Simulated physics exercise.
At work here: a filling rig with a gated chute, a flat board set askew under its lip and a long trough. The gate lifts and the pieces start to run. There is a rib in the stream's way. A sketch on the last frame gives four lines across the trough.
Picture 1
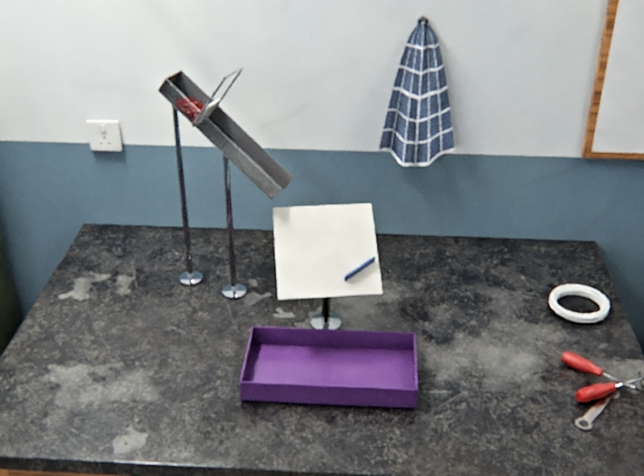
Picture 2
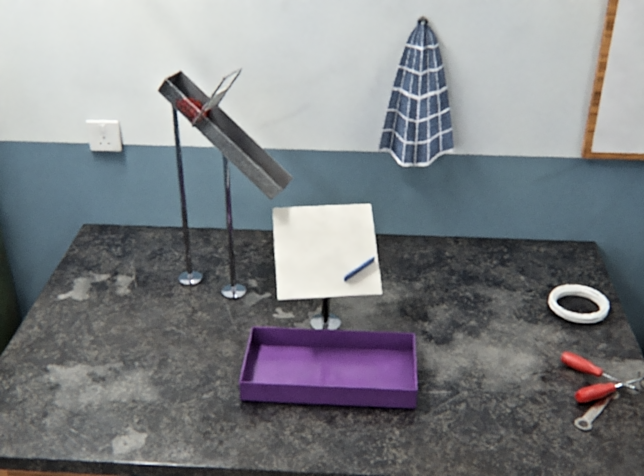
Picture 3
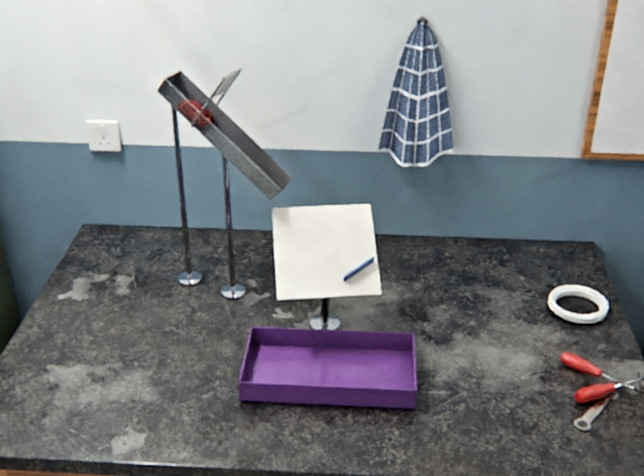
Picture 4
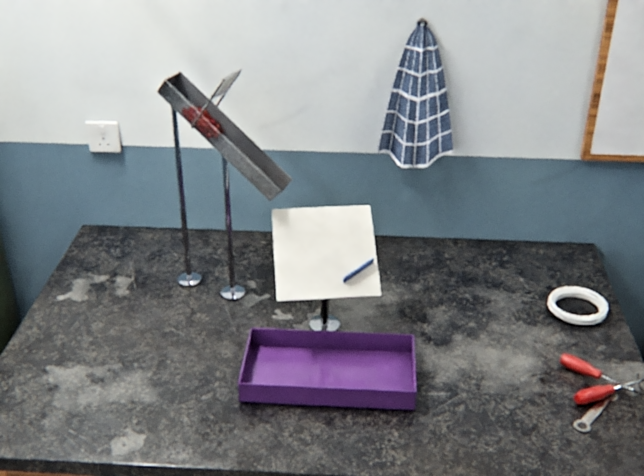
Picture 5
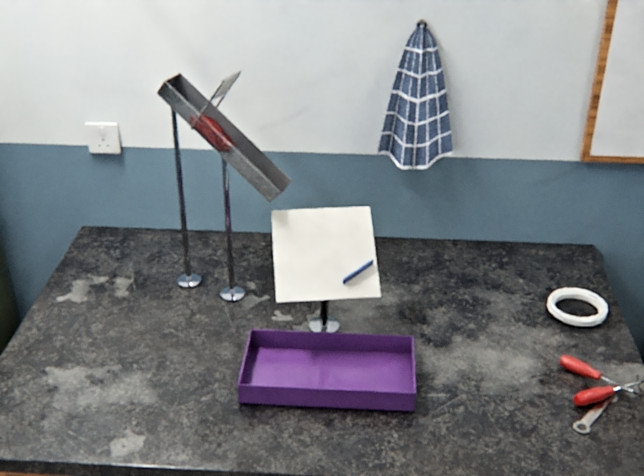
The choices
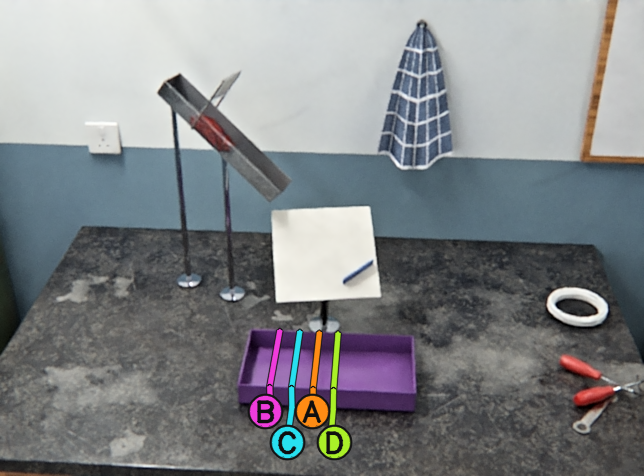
On a dark worktop, a chute's gate lifts and reddish beans begin sliding down it.
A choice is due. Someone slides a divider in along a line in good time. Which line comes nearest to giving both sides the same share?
It is D.
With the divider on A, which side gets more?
The right side.
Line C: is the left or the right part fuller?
More lands on the right.
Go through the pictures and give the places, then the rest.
In the first frame, load behind the gate near (196, 108), kidney beans; lip of the chute near (278, 194), sloping fairly steeply.
In the second frame, middle of the board near (326, 250), tilted fairly steeply; middle of its low edge near (330, 296); of its high edge near (322, 206).
In the third frame, front corners of the trough near (239, 382) and (416, 390), empty; front of the load near (212, 120).
In the fourth frame, middle of the load near (205, 120); its front near (216, 134), close to a quarter of the way to the lip; rib from (374, 258) to (344, 278).
In the fifth frame, middle of the load near (211, 133); its front near (229, 149), close to a third of the way to the lip.
On the marked copy, line A crosses the front rim at (313, 388); line B crosses the front rim at (269, 386); line C crosses the front rim at (291, 387); line D crosses the front rim at (333, 389).
With A, of what is caught, a small share on the left of the divider, the bulk on the right.
With B, of what is caught, none at all on the left of the divider, the whole lot on the right.
With C, of what is caught, none at all on the left of the divider, the whole lot on the right.
With D, of what is caught, close to a third on the left of the divider, close to two thirds on the right.
